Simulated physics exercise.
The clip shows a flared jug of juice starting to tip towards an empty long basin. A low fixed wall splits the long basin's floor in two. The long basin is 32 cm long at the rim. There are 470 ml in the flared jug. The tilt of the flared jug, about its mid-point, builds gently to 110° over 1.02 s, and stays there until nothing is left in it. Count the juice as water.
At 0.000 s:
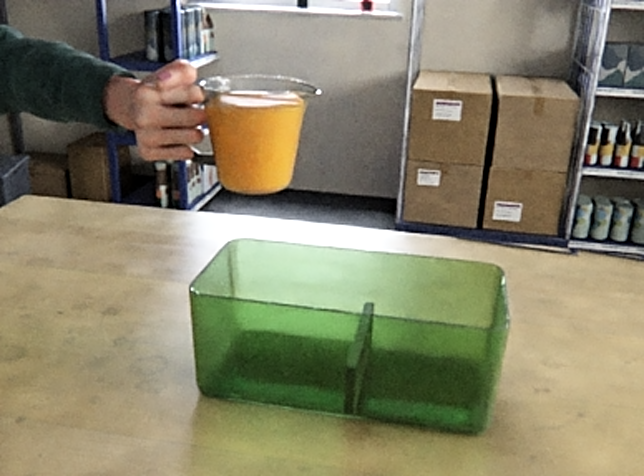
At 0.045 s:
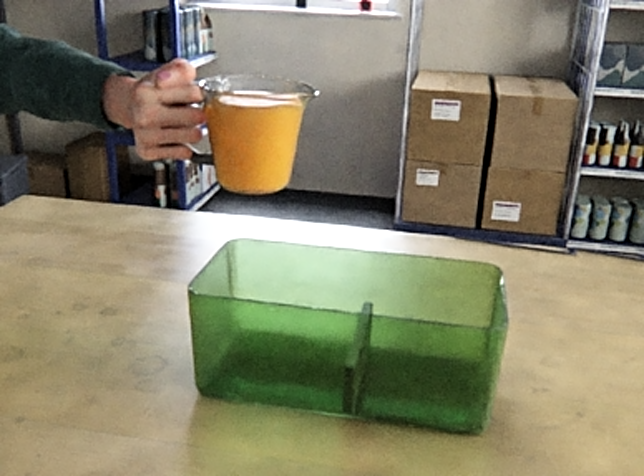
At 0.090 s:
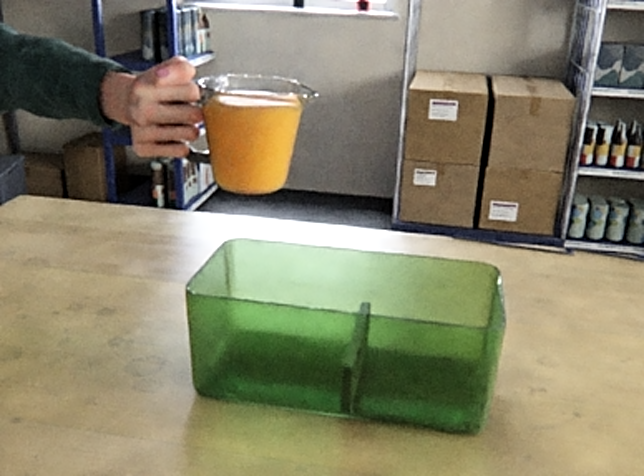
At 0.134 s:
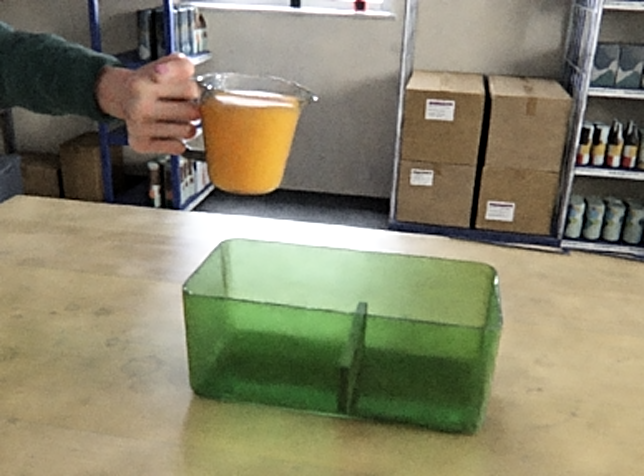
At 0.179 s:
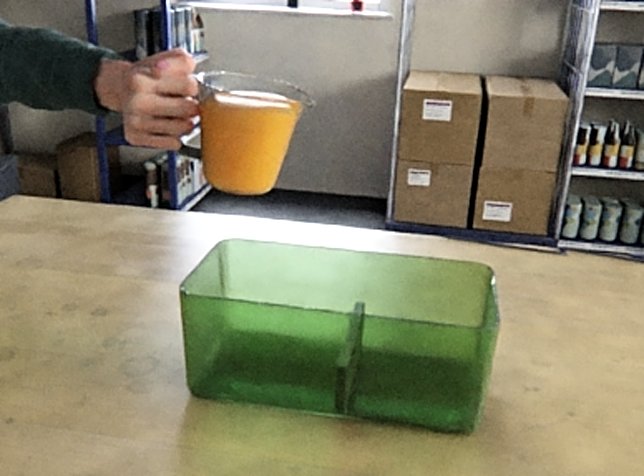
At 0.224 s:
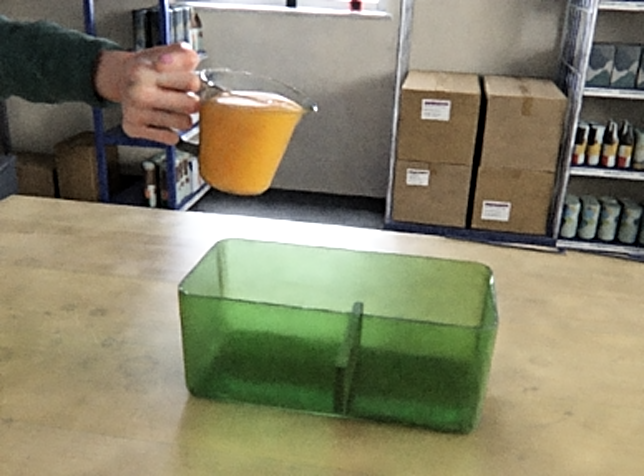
In a room with shelves and stacked cardboard boxes, a hand holds a clear jug of orange liquid above a divided green container on a wooden table, then gradually tilts the jug slightly to the right.
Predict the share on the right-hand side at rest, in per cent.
About 60 per cent.
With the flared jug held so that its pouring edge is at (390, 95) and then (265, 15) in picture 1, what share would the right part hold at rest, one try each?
In turn about 95 and 5 per cent.
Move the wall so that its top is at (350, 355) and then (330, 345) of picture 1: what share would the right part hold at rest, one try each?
First 80, then 90 per cent.
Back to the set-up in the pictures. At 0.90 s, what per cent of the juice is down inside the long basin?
Near 74 in a hundred.
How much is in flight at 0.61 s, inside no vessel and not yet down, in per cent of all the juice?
Near 24 in a hundred.
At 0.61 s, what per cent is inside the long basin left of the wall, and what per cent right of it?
Some 0 per cent left and 9 right.
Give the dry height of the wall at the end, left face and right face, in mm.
Some 52 mm on the left and 44 mm on the right.
After 0.61 s the tilt is 72° and 67 per cent is still to pour, 0 is left of the wall and 9 right of it.
After 0.90 s the tilt is 106° and 10 per cent is still to pour, 18 is left of the wall and 56 right of it.
After 1.20 s the tilt is 110° and 0 per cent is still to pour, 39 is left of the wall and 60 right of it.
After 1.52 s the tilt is 110° and 0 per cent is still to pour, 39 is left of the wall and 60 right of it.
In the end 39 per cent lies left of the wall, 60 right of it and 1 outside.
